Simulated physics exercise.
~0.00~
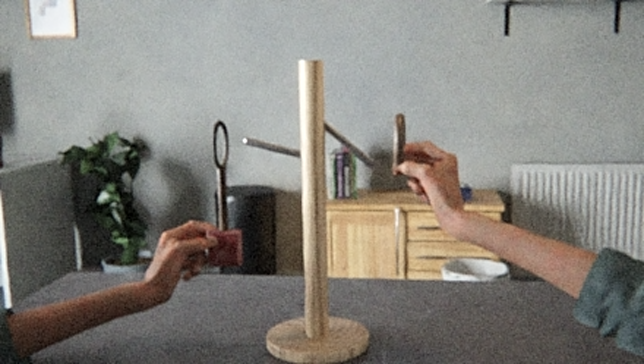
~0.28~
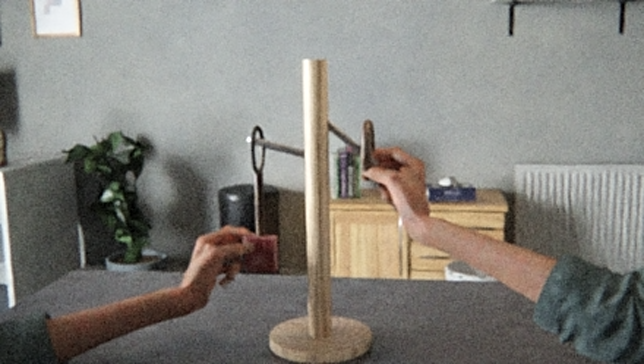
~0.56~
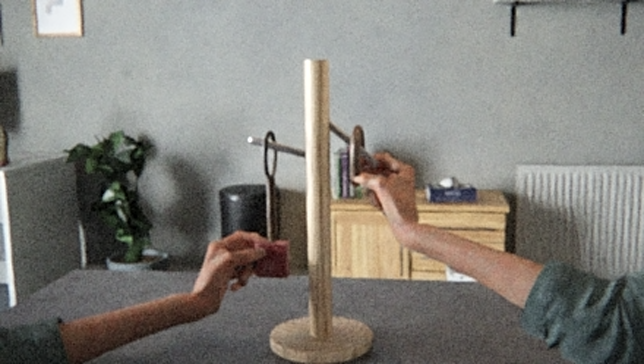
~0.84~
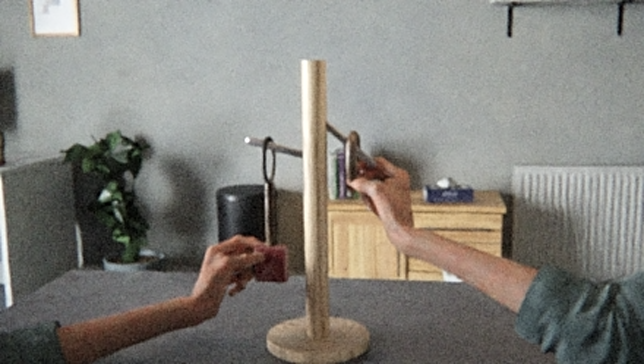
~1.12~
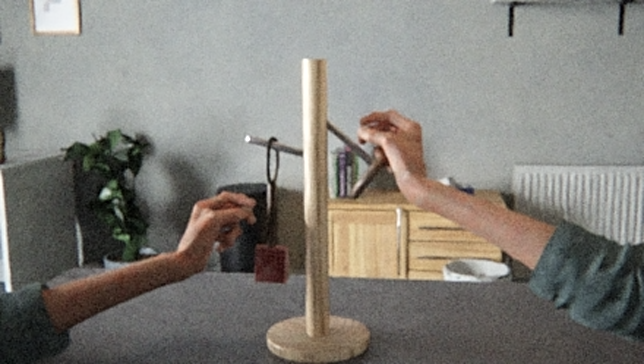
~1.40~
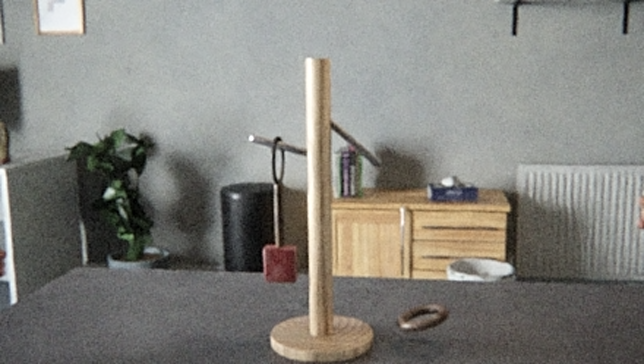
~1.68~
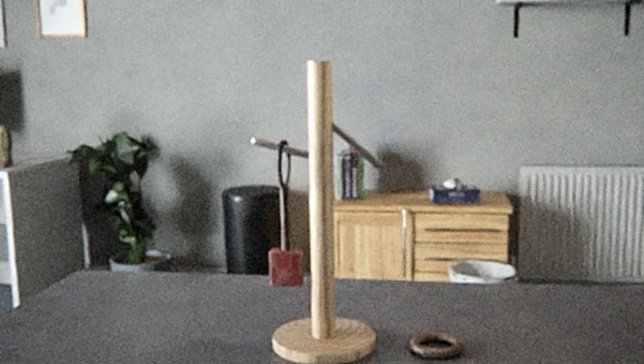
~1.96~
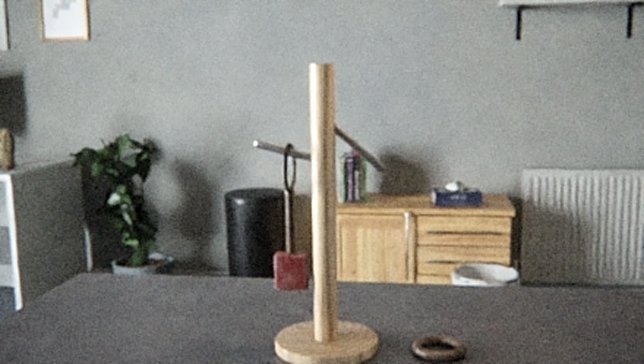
At first, two hands reach in from either side of a wooden stand with a peg on each side, the left holding a red brush by its long looped handle and the right holding a brown ring of tape. The hands move inward, bringing the brush's loop over the left peg and the tape to the right one. Both hands then let go and draw back, and the tape tilts and drops. It lands on the dark table and settles lying flat to the right of the base, while the red brush stays hanging from its peg.
